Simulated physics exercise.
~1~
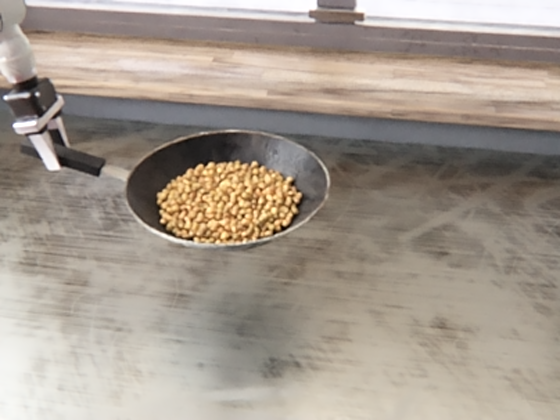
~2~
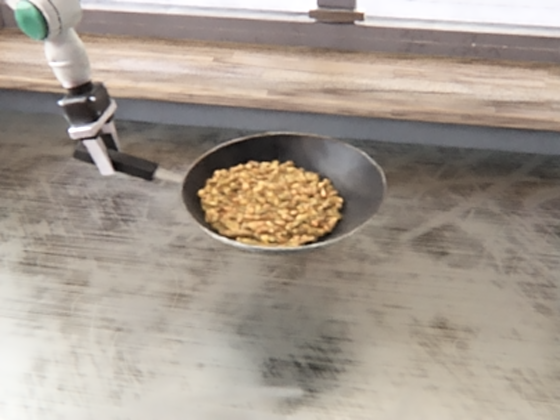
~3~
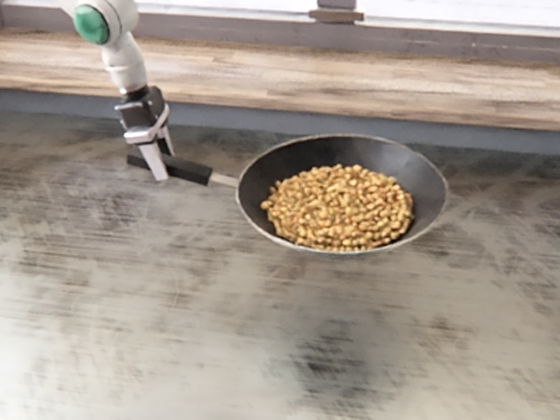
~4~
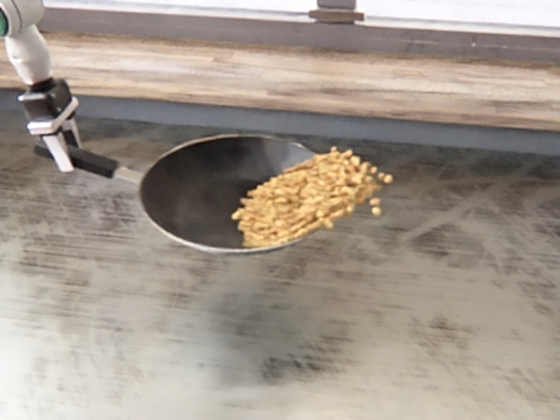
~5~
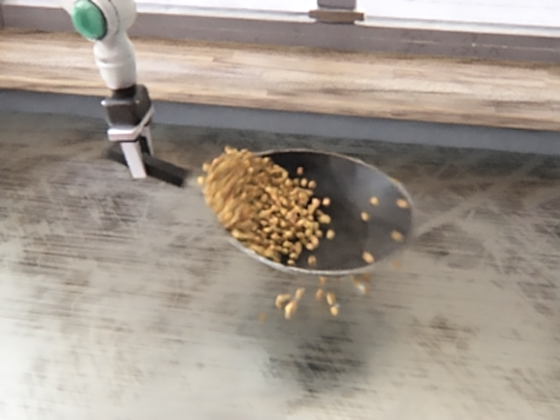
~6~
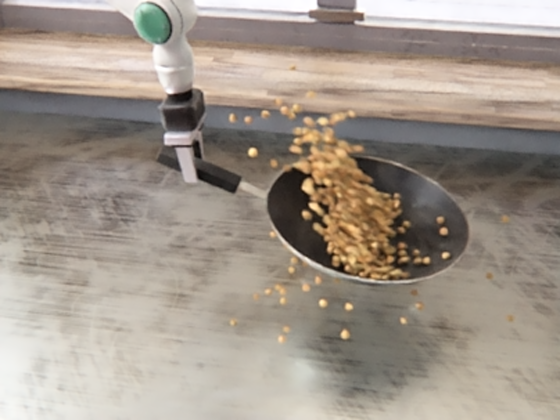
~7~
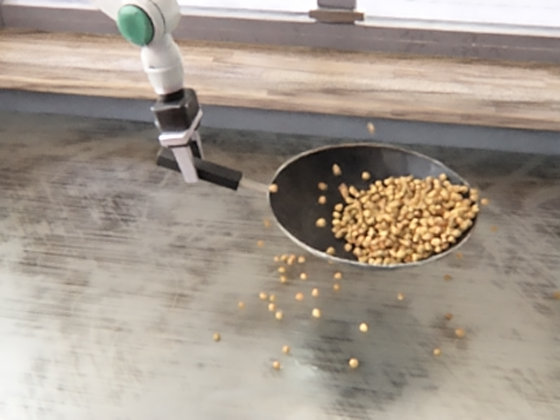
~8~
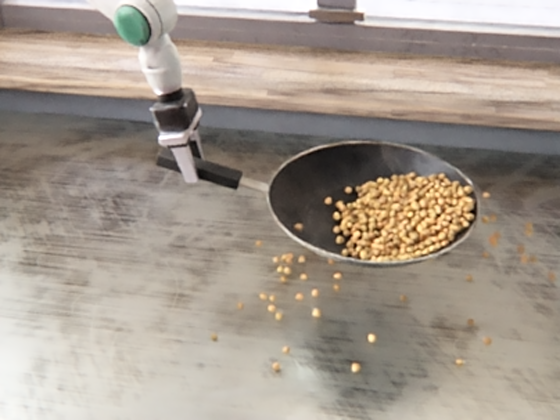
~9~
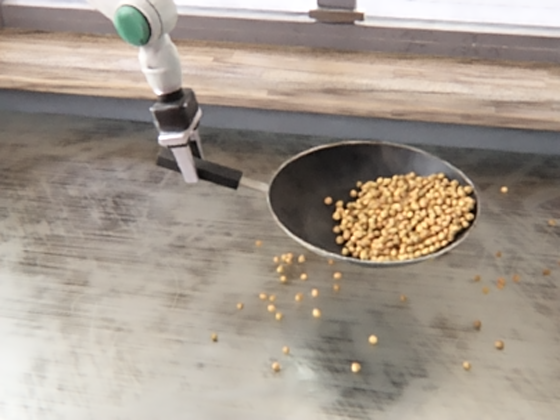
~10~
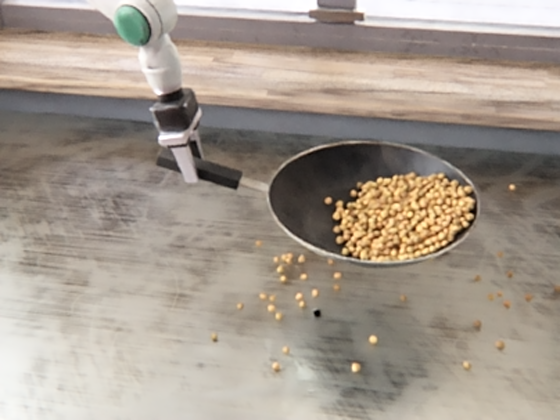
The clip opens with a robot arm holding a dark frying pan of dried chickpeas above a gray, streaked surface. The arm carries the pan to the right while the chickpeas stay in a heap, then swings it back to the left, sending them surging over the right side of the rim. As the pan moves right again, the load piles against the handle side and some pieces spill below. Chickpeas then scatter into the air above and around the pan. Finally the pan stops, with most chickpeas gathered in its right side and stray ones lying scattered on the surface.
